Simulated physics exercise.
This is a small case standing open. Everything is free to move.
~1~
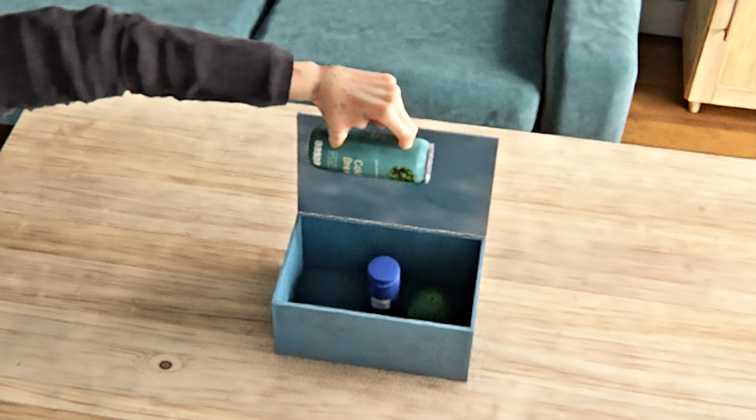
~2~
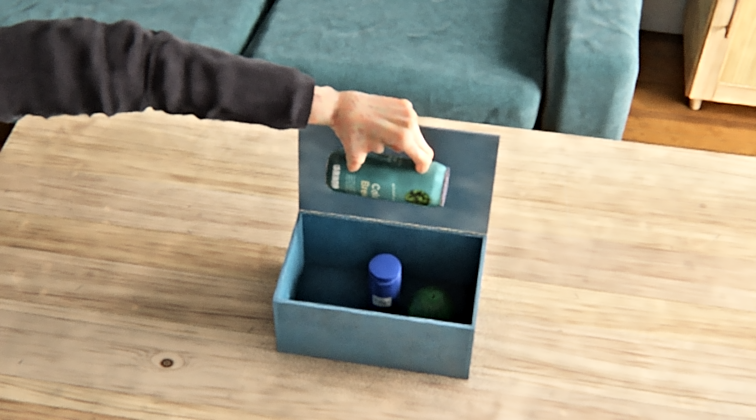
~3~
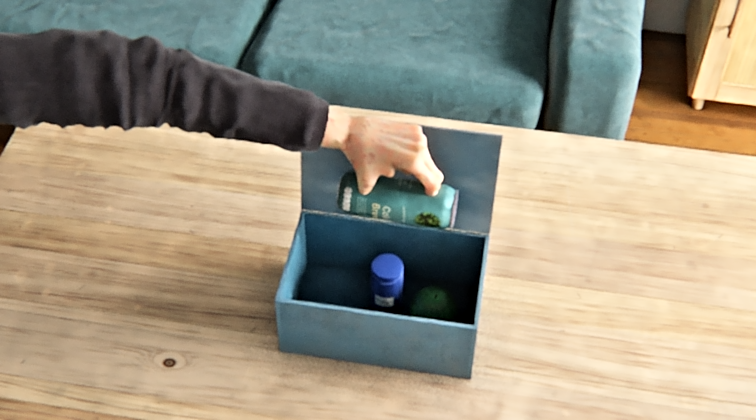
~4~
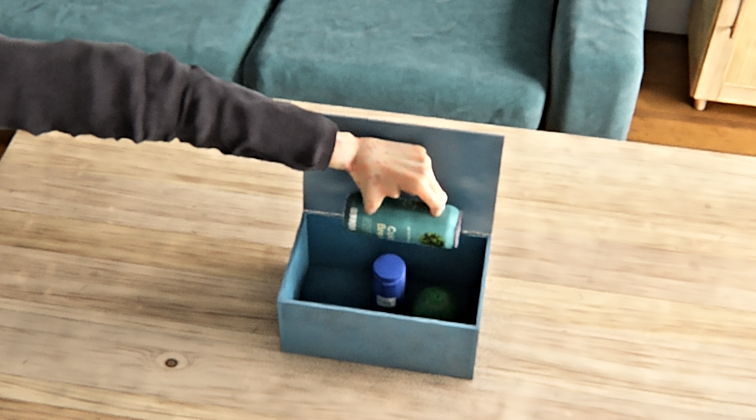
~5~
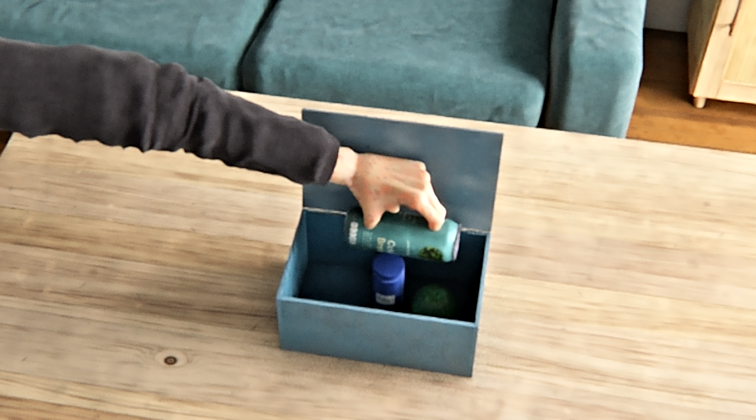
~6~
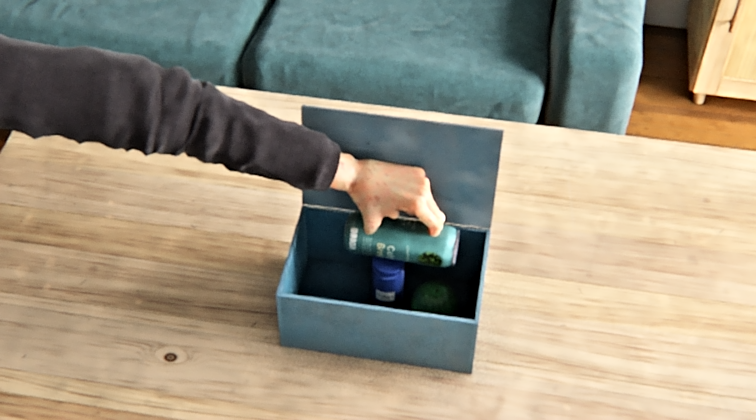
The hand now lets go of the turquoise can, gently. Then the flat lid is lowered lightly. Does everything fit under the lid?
Outcome: The lid shuts flat.
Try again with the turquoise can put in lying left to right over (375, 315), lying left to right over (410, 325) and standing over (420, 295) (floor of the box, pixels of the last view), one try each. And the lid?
First try: It sits on the rim; second try: It sits on the rim; third try: It will not close.
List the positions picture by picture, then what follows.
In the first frame, coming down; turquoise can (370, 154); blue shaker (383, 288).
In the second frame, coming down; turquoise can (387, 177); blue shaker (384, 286).
In the third frame, coming down; turquoise can (398, 200); blue shaker (387, 286).
In the fourth frame, coming down; turquoise can (403, 220); blue shaker (389, 286).
In the fifth frame, coming down; turquoise can (402, 234); blue shaker (388, 284).
In the sixth frame, put in, still held; turquoise can (401, 239); blue shaker (388, 280).
Then, 1.40 s after the last picture, lid 75° above the rim; turquoise can rolled about its own width near (431, 257); green apple rolled a little.
Then, 2.00 s after the last picture, lid 40° above the rim; turquoise can rolled about its own width near (392, 276); blue shaker tipped 45° from how it was; green apple rolled a little.
At rest, lid shut; tipped over in the box, blue shaker; moved from the start, turquoise can; green apple in place. Seen from the same camera at the end, turquoise can near (392, 277).
